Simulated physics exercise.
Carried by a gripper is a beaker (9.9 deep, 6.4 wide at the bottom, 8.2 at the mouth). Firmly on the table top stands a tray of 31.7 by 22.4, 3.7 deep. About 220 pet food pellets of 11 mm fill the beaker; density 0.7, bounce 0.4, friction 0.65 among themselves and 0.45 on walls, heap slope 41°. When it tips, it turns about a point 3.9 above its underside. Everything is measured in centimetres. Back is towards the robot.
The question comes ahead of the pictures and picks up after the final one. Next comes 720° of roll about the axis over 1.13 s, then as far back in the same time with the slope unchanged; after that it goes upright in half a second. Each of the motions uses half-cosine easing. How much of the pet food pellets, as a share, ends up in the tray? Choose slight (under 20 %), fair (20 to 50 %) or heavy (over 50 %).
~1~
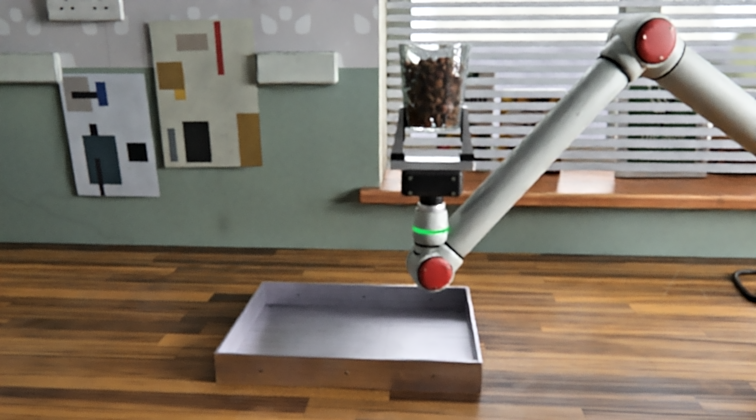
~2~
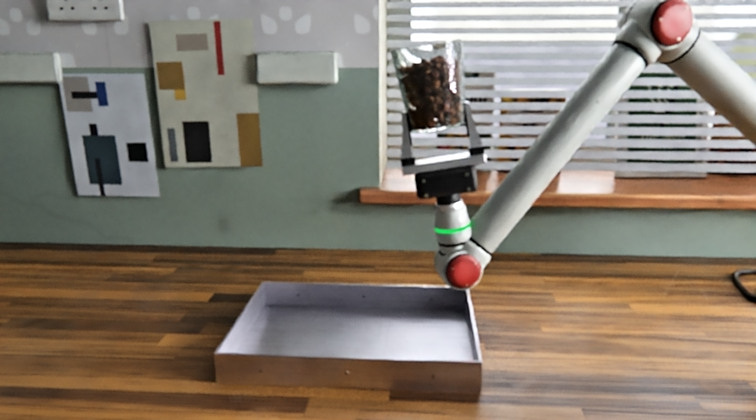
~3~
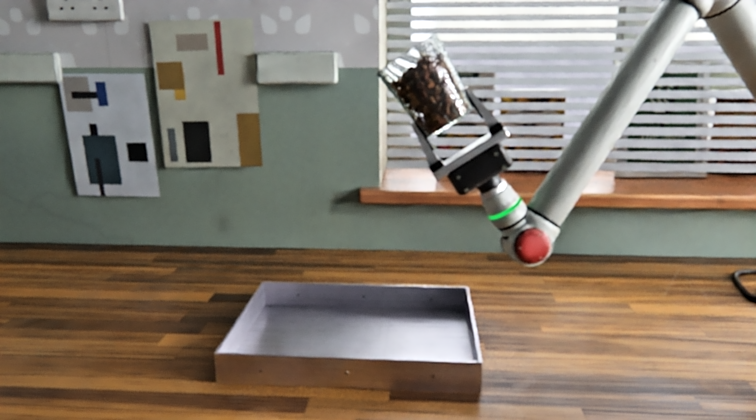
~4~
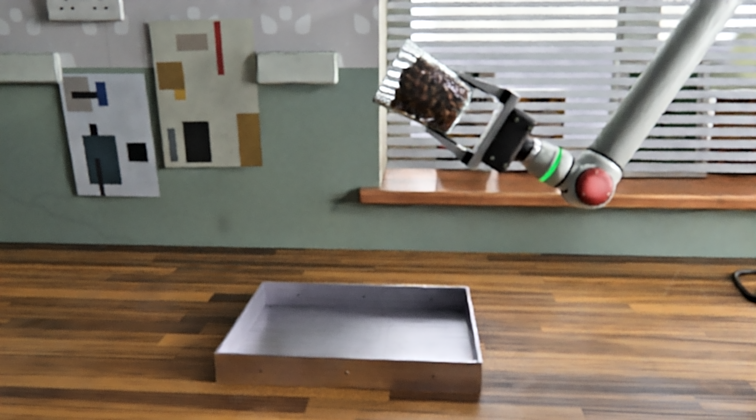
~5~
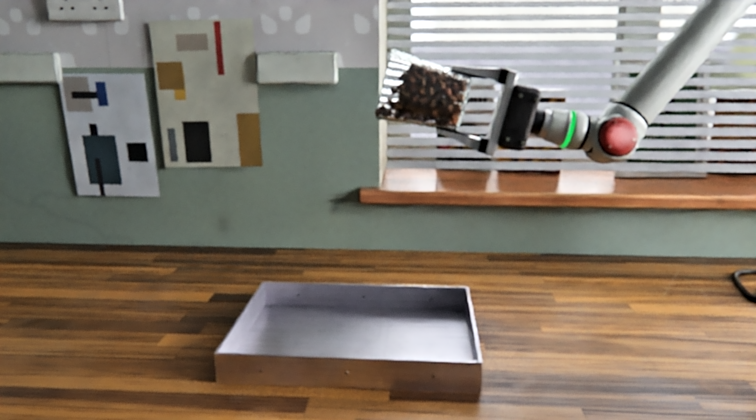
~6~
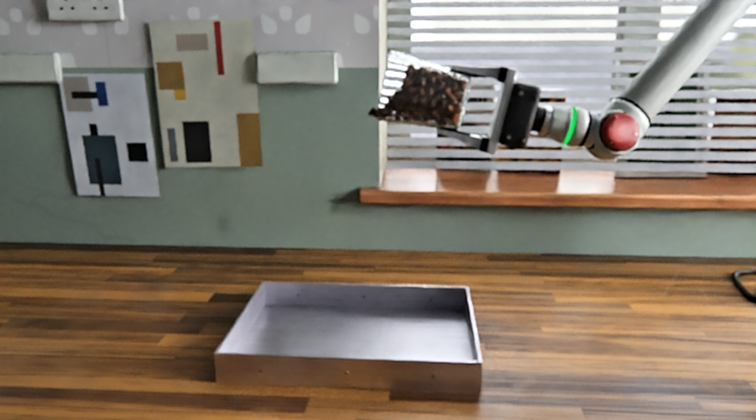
Fair, 20 to 50 %.
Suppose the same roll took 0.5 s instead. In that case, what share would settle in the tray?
It would come to around 10 percent.
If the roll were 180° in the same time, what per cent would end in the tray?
In that case you'd get close to 15 per cent.
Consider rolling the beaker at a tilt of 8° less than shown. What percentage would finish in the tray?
Estimate: Around 10 %.
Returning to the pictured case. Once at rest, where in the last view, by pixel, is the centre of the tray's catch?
It's centred about (319, 344).
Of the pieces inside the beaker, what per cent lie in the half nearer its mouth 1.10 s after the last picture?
Around 35 percent.
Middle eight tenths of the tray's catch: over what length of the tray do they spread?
10 cm, roughly.
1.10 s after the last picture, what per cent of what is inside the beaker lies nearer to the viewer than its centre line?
Looks like around 55 per cent is in the front half.
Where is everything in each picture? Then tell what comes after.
Beaker middle at (434, 88), upright; upper third of the load around (435, 72), from x 405 to 460, top at y 60; 223 in the beaker, in the first picture.
Beaker middle at (432, 88), tipped 10°; upper third of the load around (433, 72), from x 405 to 460, top at y 60, in the second picture.
Beaker middle at (429, 89), tipped 34°; upper third of the load around (430, 76), from x 395 to 465, top at y 60, in the third picture.
Beaker middle at (426, 92), tipped 60°; upper third of the load around (425, 79), from x 395 to 465, top at y 60, in the fourth picture.
Beaker middle at (425, 94), tipped 77°; upper third of the load around (427, 81), from x 380 to 465, top at y 65, in the fifth picture.
Beaker middle at (425, 94), tipped 78°; upper third of the load around (427, 82), from x 370 to 465, top at y 70; 223 in the beaker, in the sixth picture.
Then, 1.10 s later, tipped 78°, highest piece 37 above the table; 182 in the beaker, 37 in the tray, 4 in flight or on a rim.
Then, 2.21 s later, tipped 78°, highest piece 36 above the table; 156 in the beaker, 62 in the tray, 5 in flight or on a rim.
Then, 2.96 s later, upright, highest piece 39 above the table; 151 in the beaker, 72 in the tray.
Then, 3.66 s later, upright, highest piece 39 above the table; 151 in the beaker, 72 in the tray.
At rest, 151 in the beaker, 72 in the tray. That is 32 % in the tray.
